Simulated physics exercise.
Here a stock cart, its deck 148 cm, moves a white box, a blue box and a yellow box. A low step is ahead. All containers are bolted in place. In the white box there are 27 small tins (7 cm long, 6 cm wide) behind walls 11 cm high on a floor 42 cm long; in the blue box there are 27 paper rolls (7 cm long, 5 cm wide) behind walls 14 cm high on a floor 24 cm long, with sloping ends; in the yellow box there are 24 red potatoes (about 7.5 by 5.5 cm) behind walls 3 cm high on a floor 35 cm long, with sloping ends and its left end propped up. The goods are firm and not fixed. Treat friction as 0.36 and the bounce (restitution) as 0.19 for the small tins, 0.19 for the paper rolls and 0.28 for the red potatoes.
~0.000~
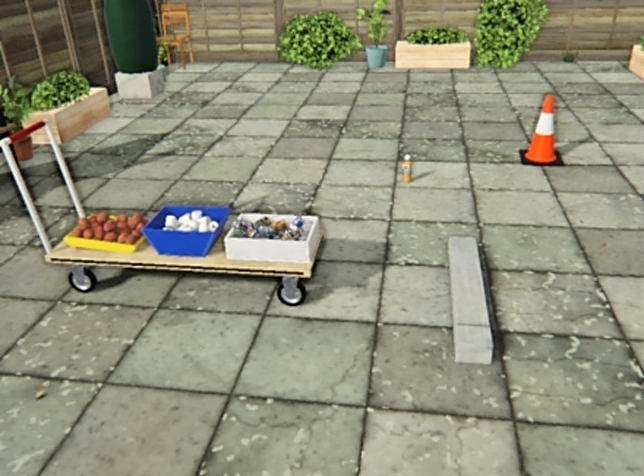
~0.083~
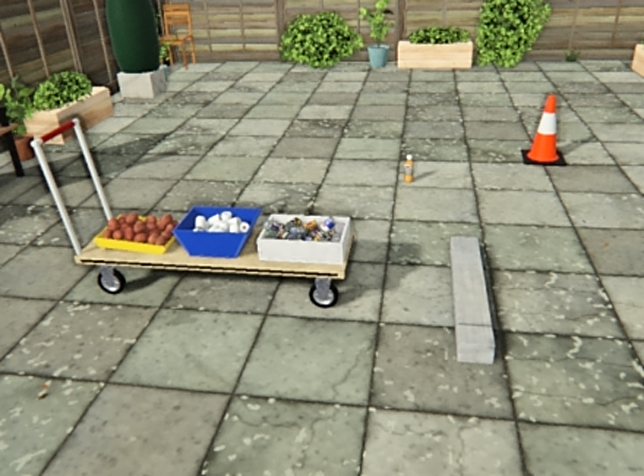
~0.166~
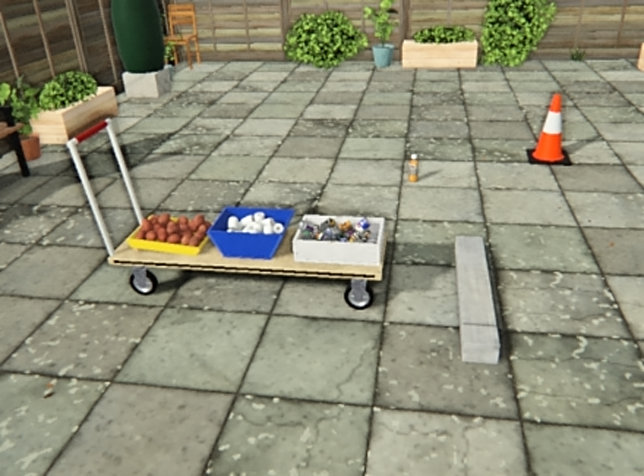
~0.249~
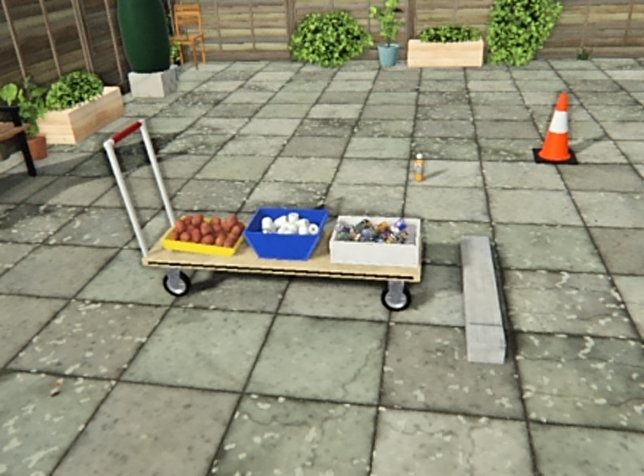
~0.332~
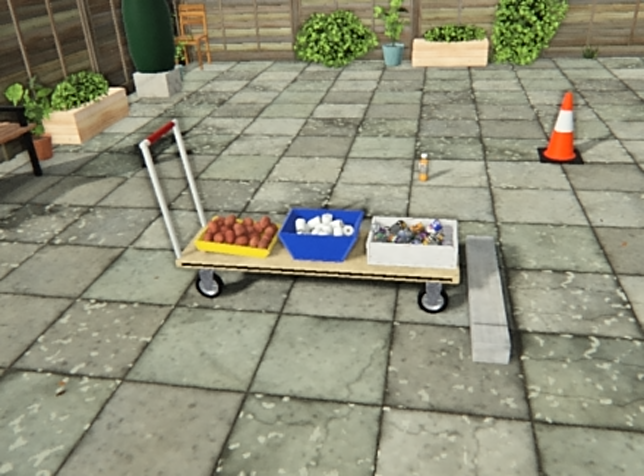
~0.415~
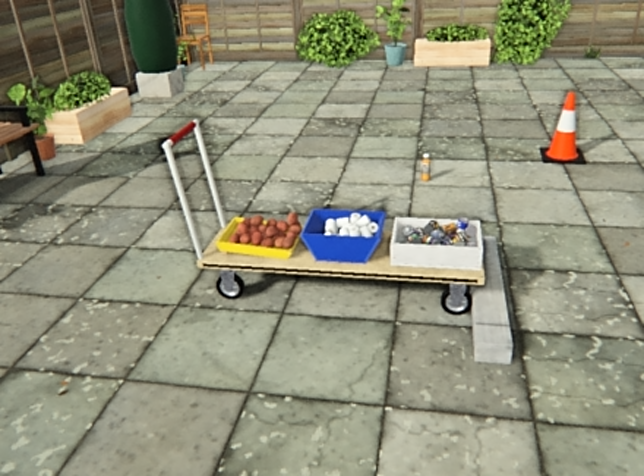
Stock cart carrying yellow, blue and white boxes of potatoes, paper rolls and small tins rolling right across patio slabs to a low step.
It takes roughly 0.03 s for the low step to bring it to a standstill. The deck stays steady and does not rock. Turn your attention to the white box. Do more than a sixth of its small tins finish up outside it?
No.
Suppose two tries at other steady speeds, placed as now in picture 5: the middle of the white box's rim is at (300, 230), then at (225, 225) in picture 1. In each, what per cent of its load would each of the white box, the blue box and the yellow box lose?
White box 0 and 10, blue box 0 and 10, yellow box 20 and 50 per cent.
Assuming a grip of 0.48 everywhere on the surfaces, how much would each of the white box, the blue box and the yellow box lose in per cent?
You'd see white box shed 0 percent, blue box shed 0 percent, and yellow box shed 40 percent.
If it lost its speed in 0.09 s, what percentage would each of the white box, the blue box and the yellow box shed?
That way you'd get white box at 0, blue box at 0, and yellow box at 30 percent.
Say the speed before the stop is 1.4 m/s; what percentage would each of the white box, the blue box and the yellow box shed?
Then the white box sheds 0 per cent of its load, the blue box 0 per cent, and the yellow box 20 per cent.
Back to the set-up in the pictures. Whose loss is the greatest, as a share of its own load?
That's the yellow box.
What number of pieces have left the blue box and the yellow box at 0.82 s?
Out by then, roughly: Blue box 1, yellow box 8.
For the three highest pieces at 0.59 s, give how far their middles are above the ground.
I'd say near 46 cm.
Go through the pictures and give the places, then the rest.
In the first picture (each is followed by its nearest rim corner in this view; the camera pans a little), white box, (306, 242); yellow box, (134, 246); 77 cm short of the stop; none out.
In the second picture, white box, (340, 243); yellow box, (164, 247); 60 cm short of the stop.
In the third picture, white box, (377, 244); yellow box, (198, 248); 44 cm short of the stop.
In the fourth picture, white box, (416, 246); yellow box, (233, 249); 27 cm short of the stop.
In the fifth picture, white box, (455, 247); yellow box, (268, 251); 11 cm short of the stop.
In the sixth picture, white box, (480, 248); yellow box, (290, 252); stopped; none out.
After 0.47 s, white box 27 in, 0 out, blue box 27 in, 0 out and yellow box 21 in, 3 out.
After 0.59 s, white box 27 in, 0 out, blue box 27 in, 0 out and yellow box 16 in, 8 out.
After 0.82 s, white box 27 in, 0 out, blue box 26 in, 1 out and yellow box 15 in, 9 out.
Final count (at 1.33 s), white box 26 in, 1 out, blue box 26 in, 1 out and yellow box 15 in, 9 out. Asked share, 1 of 27, 4 per cent.
